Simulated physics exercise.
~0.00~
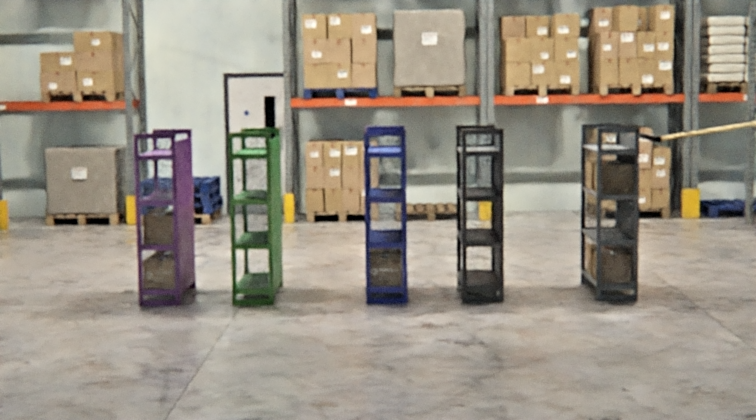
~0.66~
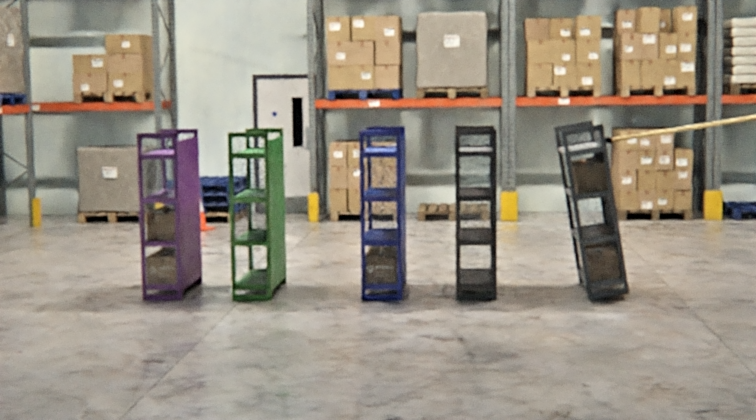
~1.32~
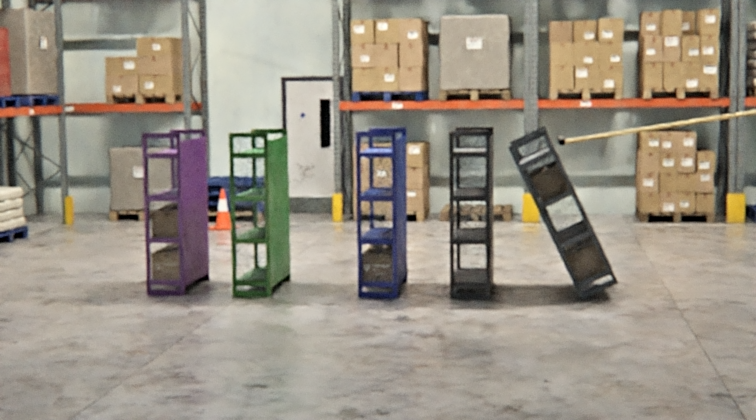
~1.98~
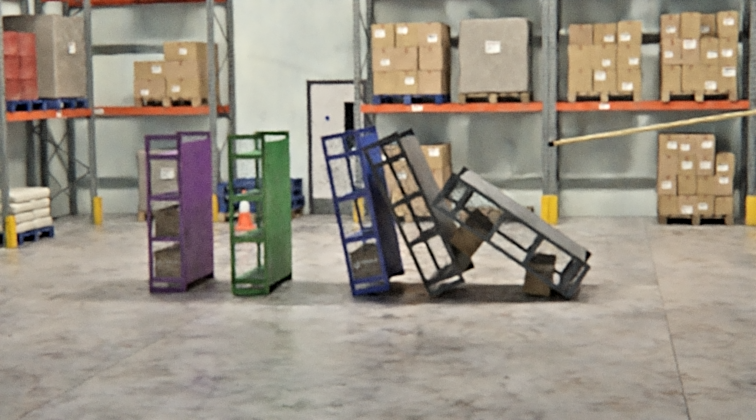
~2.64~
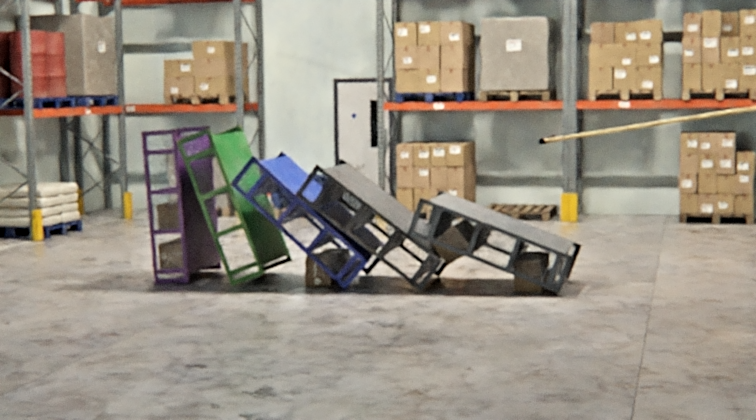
In the video, a pole tips the rightmost of five upright racks in a warehouse, and it topples left into the next, knocking the dark, blue and green racks over in turn until they lean in a row against the purple one, which stays standing, barely tilted.
